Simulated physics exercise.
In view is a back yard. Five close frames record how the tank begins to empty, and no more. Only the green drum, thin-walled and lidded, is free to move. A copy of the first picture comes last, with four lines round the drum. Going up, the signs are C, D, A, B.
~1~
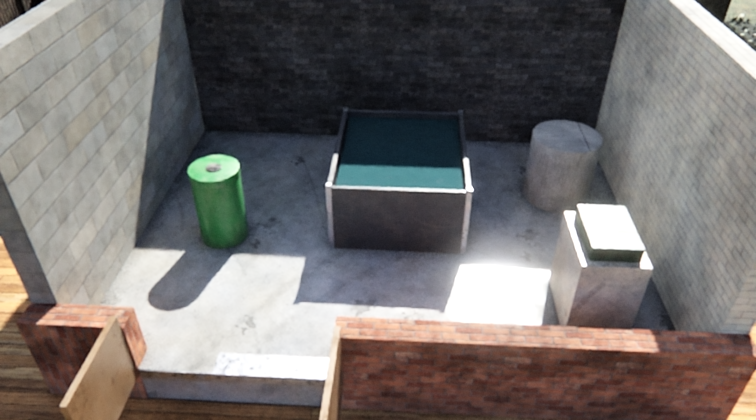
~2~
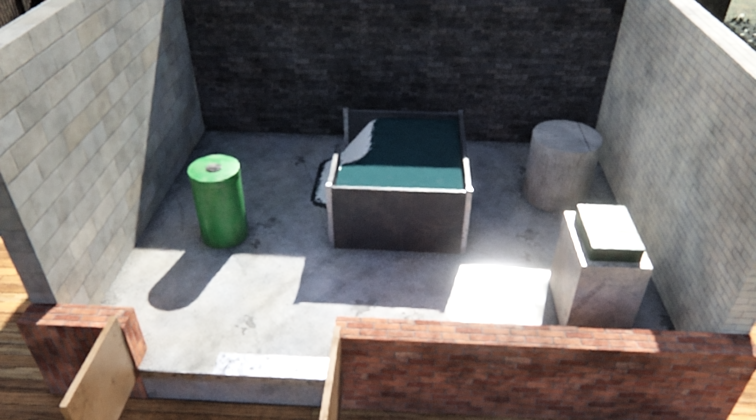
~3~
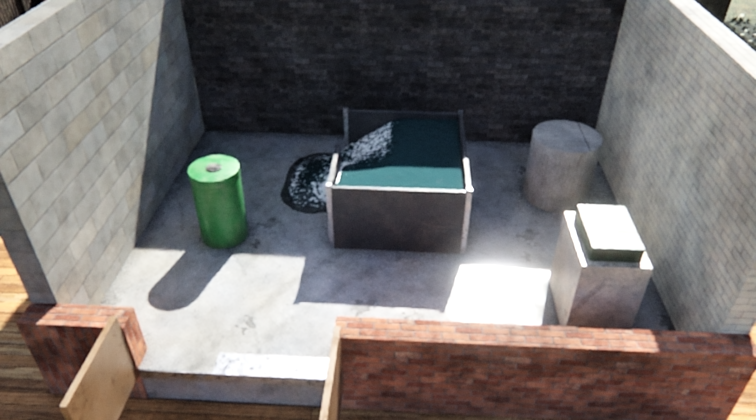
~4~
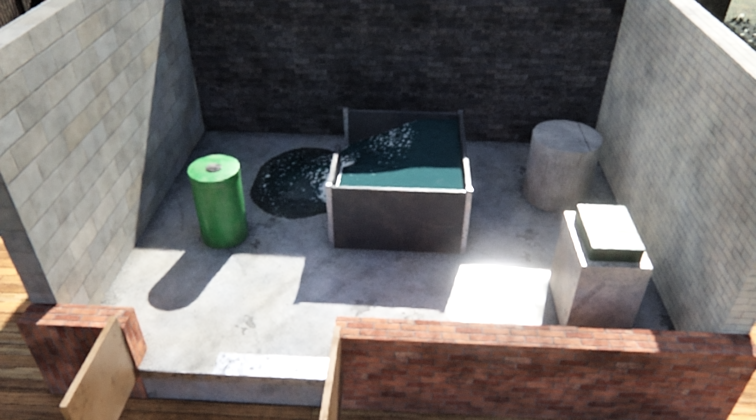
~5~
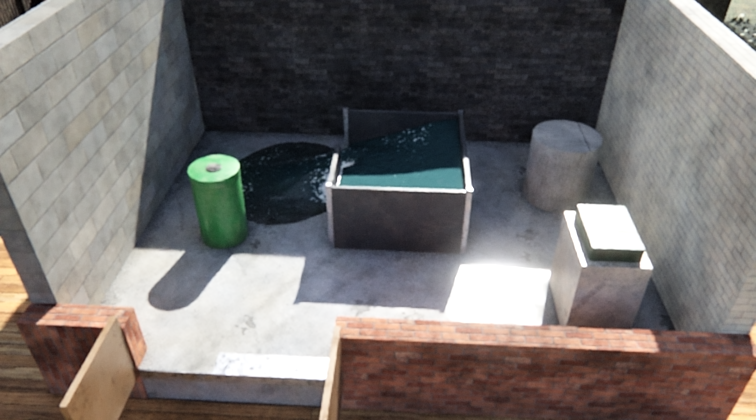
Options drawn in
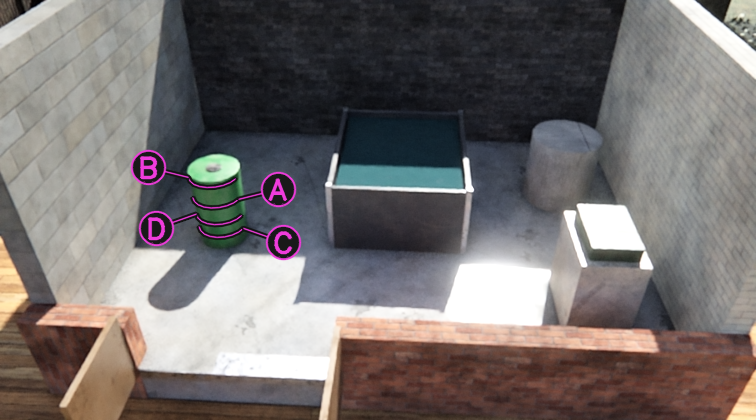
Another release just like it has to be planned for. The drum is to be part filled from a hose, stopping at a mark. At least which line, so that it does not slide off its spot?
D.
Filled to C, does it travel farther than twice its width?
No.
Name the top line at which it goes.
That would be C.
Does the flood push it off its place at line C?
Yes, it does.
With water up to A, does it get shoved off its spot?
No, that is safe.
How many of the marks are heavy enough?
Three.
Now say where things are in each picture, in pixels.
Lid of the green drum at (213, 168); tank full, its middle at (401, 152); open gate at (235, 316).
Water covers 2 % of the ground, mostly out of sight from here.
Water covers 4 % of the ground and is seen nearest the drum at (290, 198).
Water covers 8 % of the ground and is seen nearest the drum at (266, 202).
Lid of the green drum at (213, 168); water covers 11 % of the ground and is seen nearest the drum at (256, 215).
On the marked copy, A at (211, 207); B at (207, 187); C at (217, 237); D at (214, 224); from the bottom up C, D, A, B.
If A is chosen, it does not move.
If B is chosen, it does not move.
If C is chosen, it is pushed about half its own width away.
If D is chosen, it does not move.
